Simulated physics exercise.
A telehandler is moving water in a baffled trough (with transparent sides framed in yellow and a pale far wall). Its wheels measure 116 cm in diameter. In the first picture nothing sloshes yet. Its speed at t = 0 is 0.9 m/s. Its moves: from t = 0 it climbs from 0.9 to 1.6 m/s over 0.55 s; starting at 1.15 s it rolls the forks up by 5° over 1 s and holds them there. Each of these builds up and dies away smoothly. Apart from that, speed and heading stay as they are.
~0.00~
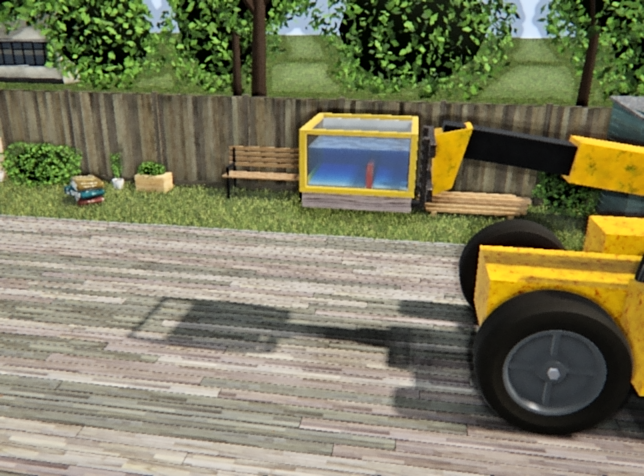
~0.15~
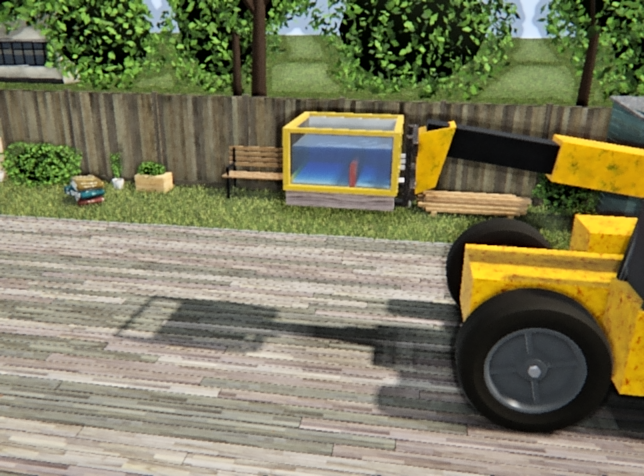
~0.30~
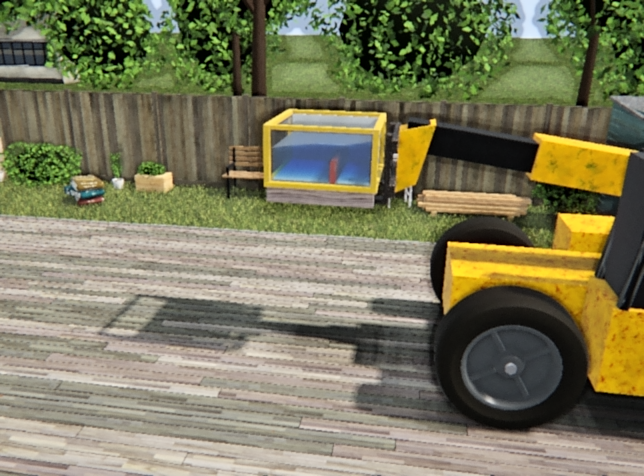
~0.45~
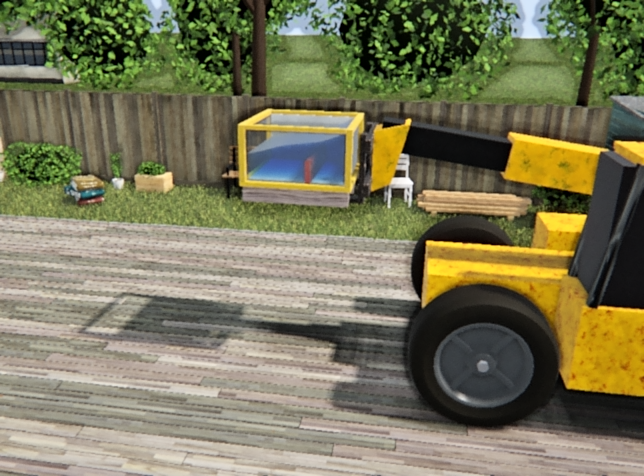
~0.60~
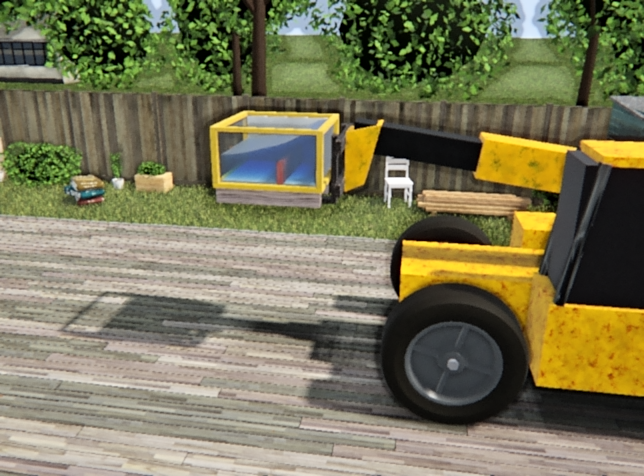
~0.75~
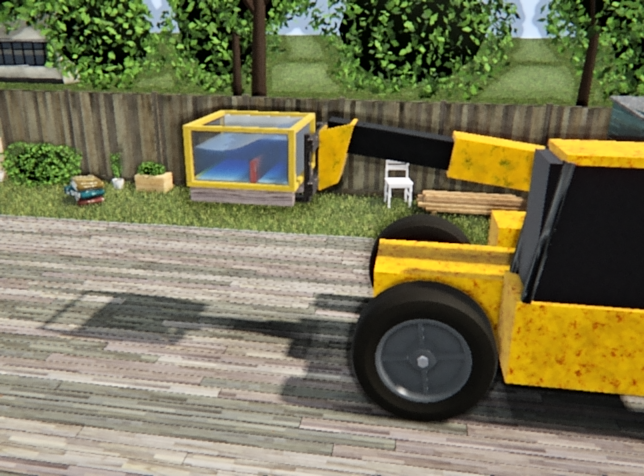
A yellow telehandler rolls left carrying a yellow-framed tank as its water heaps towards the back.
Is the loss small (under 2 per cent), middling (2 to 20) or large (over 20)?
The loss is small.
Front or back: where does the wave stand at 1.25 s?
At the front.
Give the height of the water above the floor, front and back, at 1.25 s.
Front 40 cm, back 26 cm.
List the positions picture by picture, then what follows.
The first picture shows the water reaches (317, 146) at the front end; it reaches (401, 150) at the back end; no slope yet; board top at (369, 167); the front is on the left, levels are read along the near wall.
The second picture shows the water reaches (301, 144) at the front end; it reaches (384, 148) at the back end; no slope yet.
The third picture shows the water reaches (281, 146) at the front end; it reaches (365, 142) at the back end; it is heaped 6° towards the back.
The fourth picture shows the water reaches (257, 150) at the front end; it reaches (339, 135) at the back end; it is heaped 14° towards the back.
The fifth picture shows the water reaches (230, 153) at the front end; it is heaped 16° towards the back.
The sixth picture shows the water reaches (204, 148) at the front end; it reaches (283, 139) at the back end; it is heaped 8° towards the back.
Then, 1.25 s in, it stands 27 cm high behind and 39 cm in front; all of it is still inside.
Then, 1.95 s in, it stands 43 cm high behind and 28 cm in front; all of it is still inside.
Then, 2.65 s in, it stands 35 cm high behind and 35 cm in front; all of it is still inside.
Then, 5.14 s in, all of it is still inside.
